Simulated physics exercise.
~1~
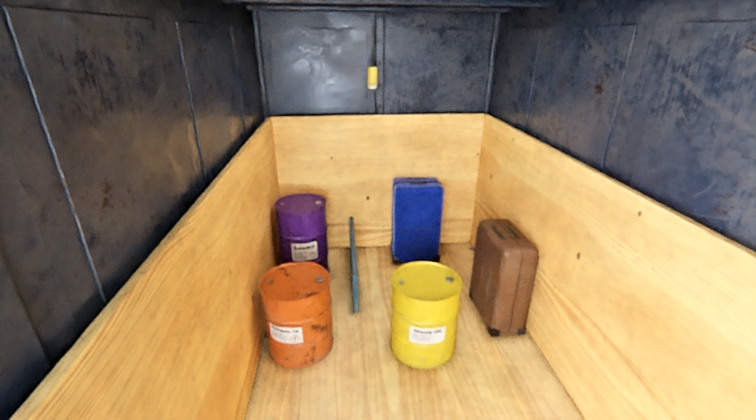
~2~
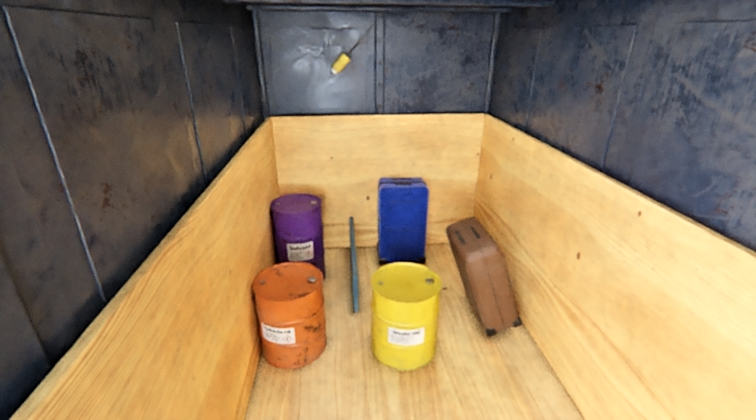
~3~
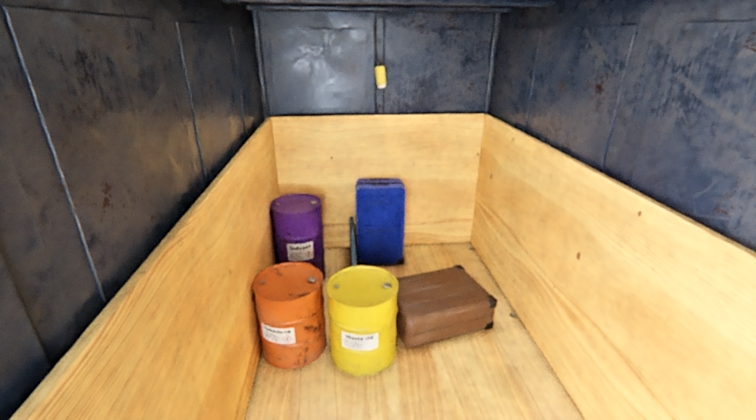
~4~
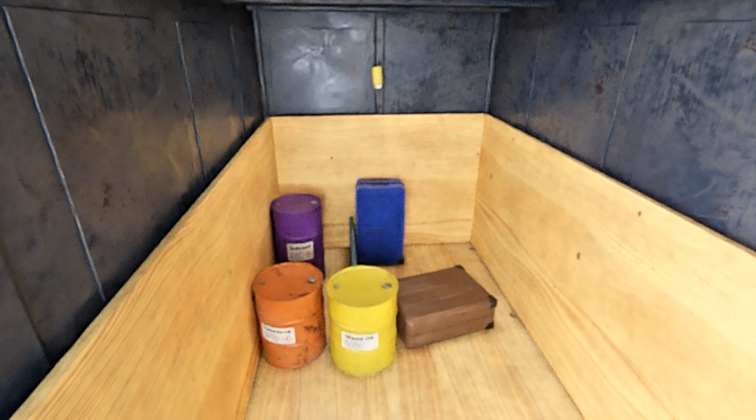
We see drums and two suitcases in a wood-lined van load bay; the yellow drum and blue case slide left while the brown case tips over, ending on its side beside the yellow drum, with the orange and purple drums still upright on the left.
